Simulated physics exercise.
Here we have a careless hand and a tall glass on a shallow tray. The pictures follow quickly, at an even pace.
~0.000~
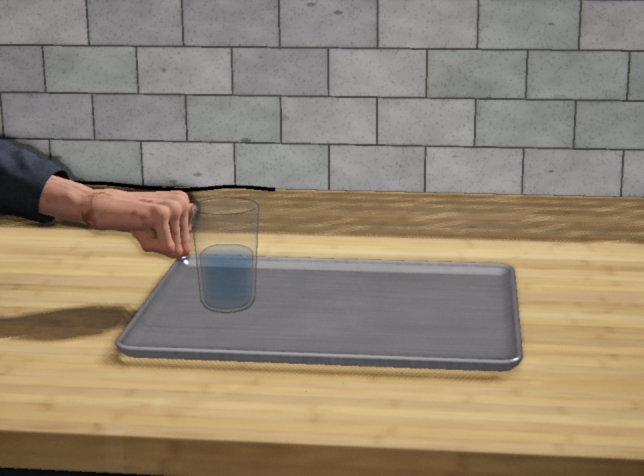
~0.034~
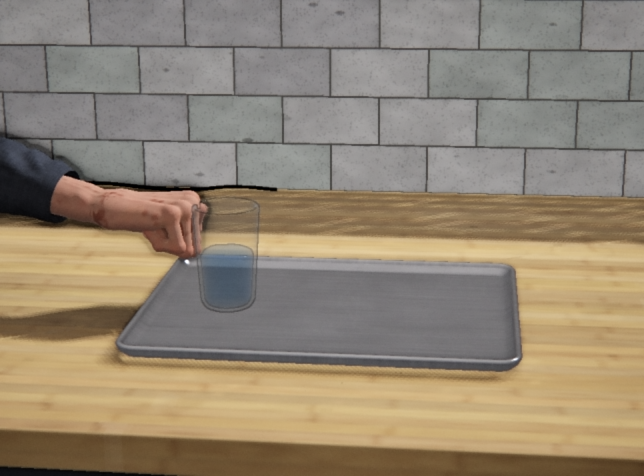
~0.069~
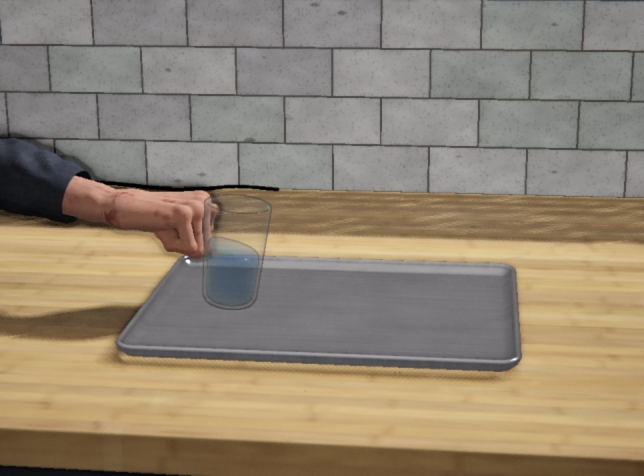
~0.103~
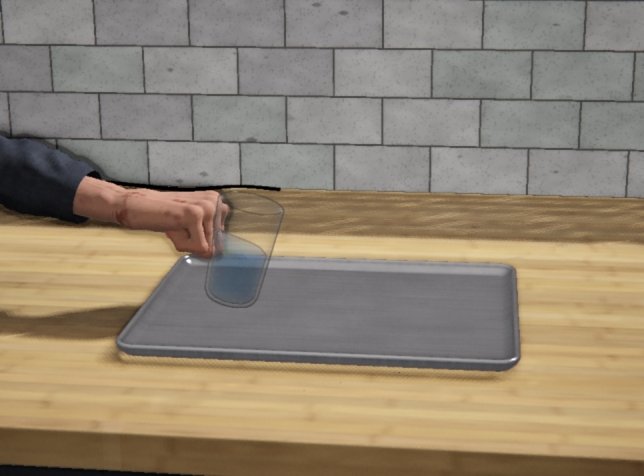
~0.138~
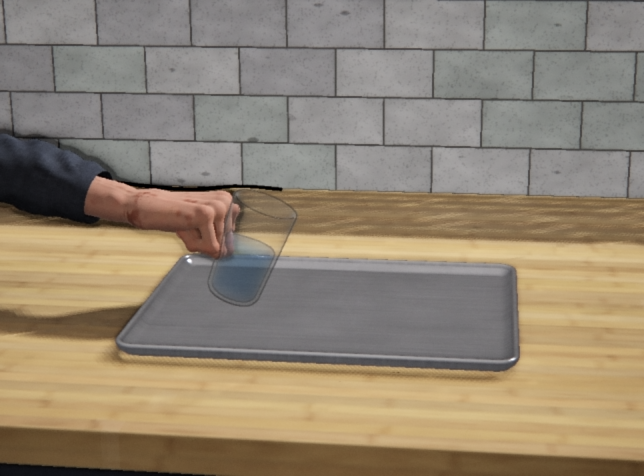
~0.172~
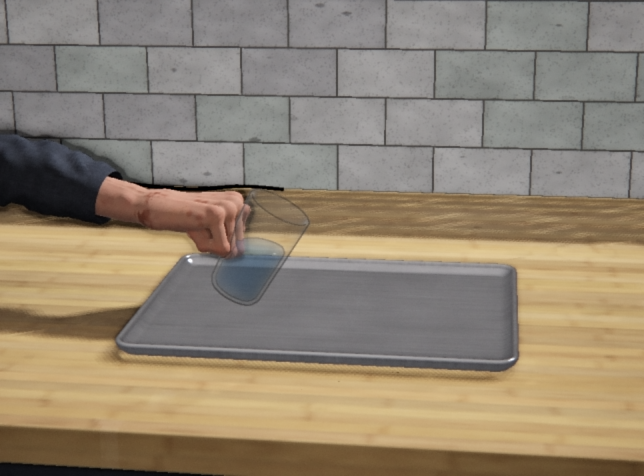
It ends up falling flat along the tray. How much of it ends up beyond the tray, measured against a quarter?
Retained: Under three quarters.
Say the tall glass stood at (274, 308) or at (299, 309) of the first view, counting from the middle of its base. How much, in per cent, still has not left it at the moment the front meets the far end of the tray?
In order, close to 70 and 80 percent.
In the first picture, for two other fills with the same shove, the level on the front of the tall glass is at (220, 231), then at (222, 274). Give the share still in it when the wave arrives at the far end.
50 and 45 per cent.
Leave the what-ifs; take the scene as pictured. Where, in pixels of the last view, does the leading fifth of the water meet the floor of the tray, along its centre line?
Roughly at pixel (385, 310) in the last picture.
A moment on, the tall glass lies on its side and 100 per cent is in the glass, 0 on the tray and 0 above or beyond its rim.
Next, the tall glass lies on its side and 64 per cent is in the glass, 4 on the tray and 32 above or beyond its rim.
Then the tall glass lies on its side and 35 per cent is in the glass, 45 on the tray and 20 above or beyond its rim.
Later the tall glass lies on its side and 19 per cent is in the glass, 40 on the tray and 41 above or beyond its rim.
In the end 60 per cent is held by tray and glass, 40 is off the tray.
